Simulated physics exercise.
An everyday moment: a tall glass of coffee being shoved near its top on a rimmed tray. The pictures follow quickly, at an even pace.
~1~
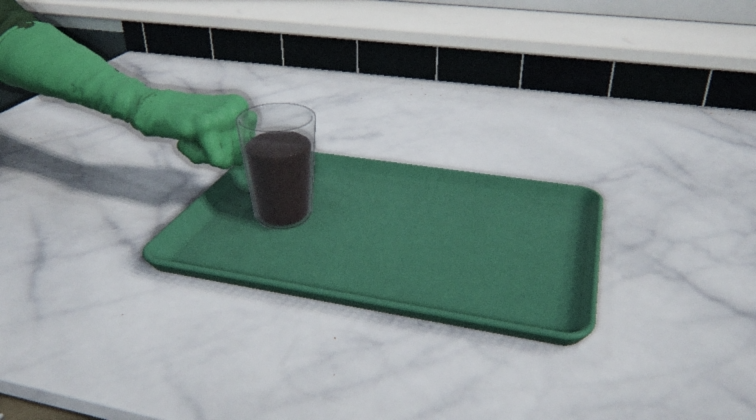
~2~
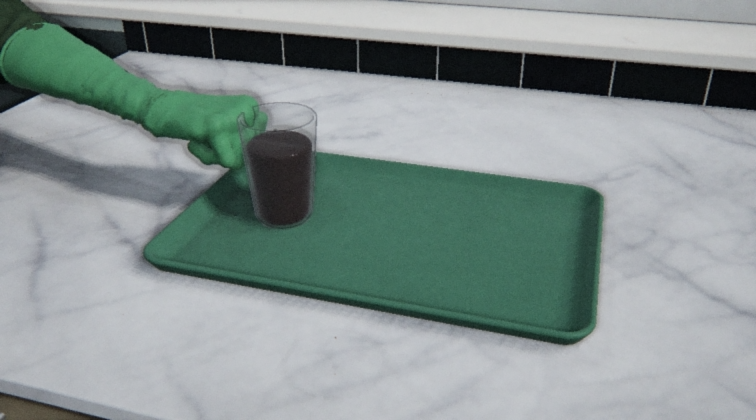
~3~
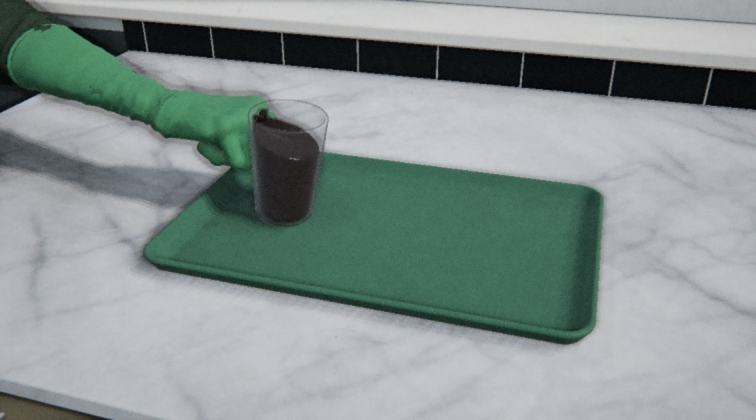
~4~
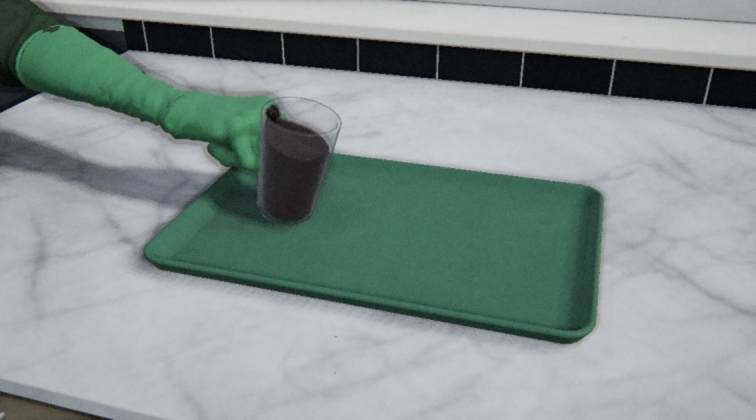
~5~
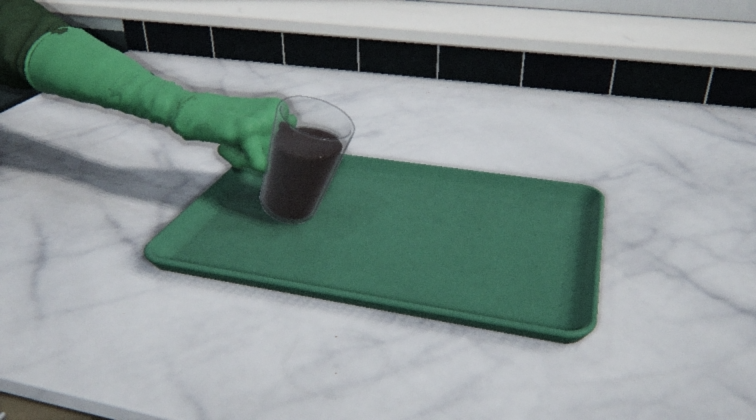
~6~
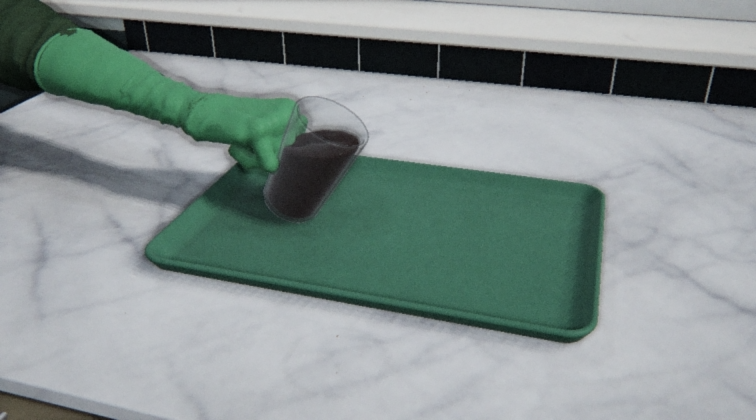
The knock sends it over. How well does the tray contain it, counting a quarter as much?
In the end over a quarter gets off the tray.
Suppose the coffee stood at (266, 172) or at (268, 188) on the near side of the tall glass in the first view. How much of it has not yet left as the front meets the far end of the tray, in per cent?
Near 50 % and 45 %.
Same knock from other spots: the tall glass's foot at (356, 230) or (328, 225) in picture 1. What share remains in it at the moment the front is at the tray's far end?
The first gives 70 %, the second 60 %.
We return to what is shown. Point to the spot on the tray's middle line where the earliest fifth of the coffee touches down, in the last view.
Around (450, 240).
A moment on, the tall glass lies on its side and 90 per cent is in the glass, 6 on the tray and 4 above or beyond its rim.
Next, the tall glass lies on its side and 50 per cent is in the glass, 48 on the tray and 3 above or beyond its rim.
Then the tall glass lies on its side and 31 per cent is in the glass, 46 on the tray and 23 above or beyond its rim.
Later the tall glass lies on its side and 16 per cent is in the glass, 43 on the tray and 41 above or beyond its rim.
At rest 59 per cent is held by tray and glass, 41 is off the tray.
